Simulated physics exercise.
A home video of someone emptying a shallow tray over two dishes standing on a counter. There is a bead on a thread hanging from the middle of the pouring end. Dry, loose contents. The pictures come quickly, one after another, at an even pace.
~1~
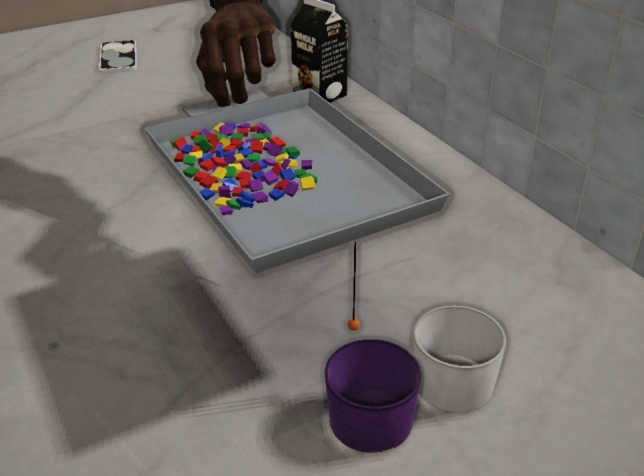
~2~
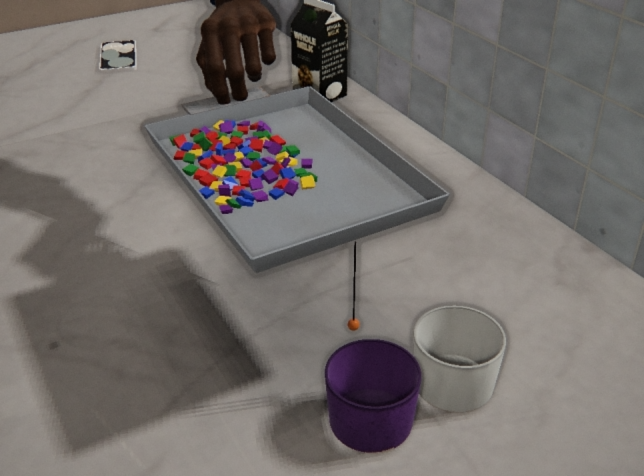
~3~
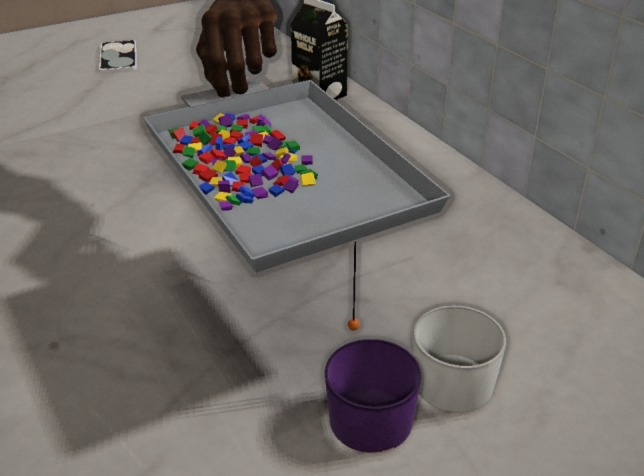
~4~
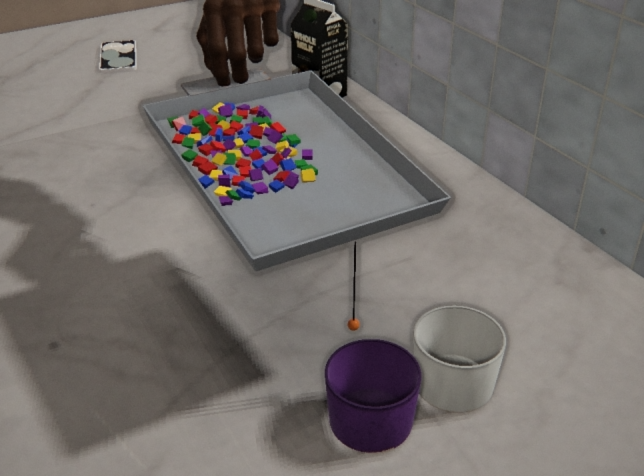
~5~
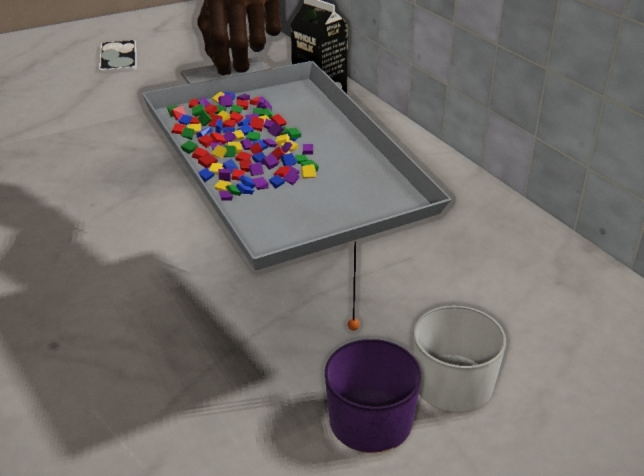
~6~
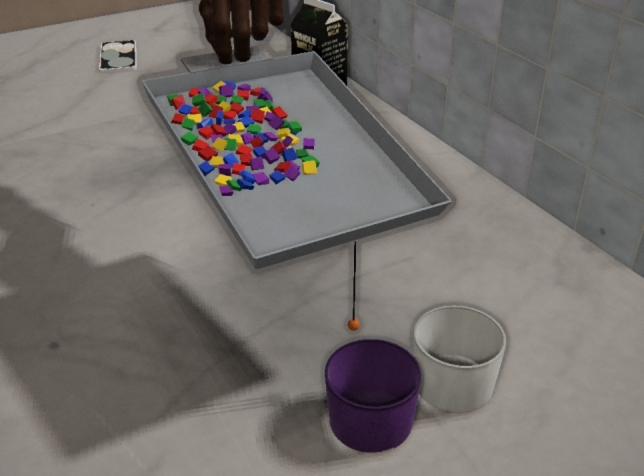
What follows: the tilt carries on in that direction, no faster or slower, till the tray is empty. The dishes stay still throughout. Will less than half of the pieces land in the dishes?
No. By the end, the dishes are holding most of the load, I'd say.
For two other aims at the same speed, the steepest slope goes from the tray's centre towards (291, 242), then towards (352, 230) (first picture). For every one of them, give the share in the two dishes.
Roughly 10 percent first and 70 percent second.
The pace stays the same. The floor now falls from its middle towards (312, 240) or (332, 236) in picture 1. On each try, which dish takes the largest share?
The first try favours the dish to the left; the second favours the dish to the left.
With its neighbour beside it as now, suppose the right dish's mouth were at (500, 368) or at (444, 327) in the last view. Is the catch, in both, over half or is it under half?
The first place gets a lesser share, the second the greater share.
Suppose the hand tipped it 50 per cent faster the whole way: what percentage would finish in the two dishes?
Roughly 70 percent, give or take.
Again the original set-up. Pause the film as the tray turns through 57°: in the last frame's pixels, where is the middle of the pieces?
Mark it at roughly (374, 217) in the final frame.
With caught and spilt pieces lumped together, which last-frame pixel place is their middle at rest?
The centre settles at about (397, 406).
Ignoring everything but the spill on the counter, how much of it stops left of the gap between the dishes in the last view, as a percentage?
80 per cent or thereabouts.
Just after the last frame, tray tipped steeply; almost all on the tray; just a few in the right dish; about a tenth in the air.
A moment on, tray tipped right over; the larger part on the tray; about a tenth in the left dish; about a tenth in the right dish; just a few outside both; about a tenth in the air.
Further on, tray tipped past a quarter turn; roughly half in the left dish; roughly a third in the right dish; roughly a quarter outside both.
When it is over, tray tipped past a quarter turn; roughly half in the left dish; roughly a third in the right dish; roughly a quarter outside both.
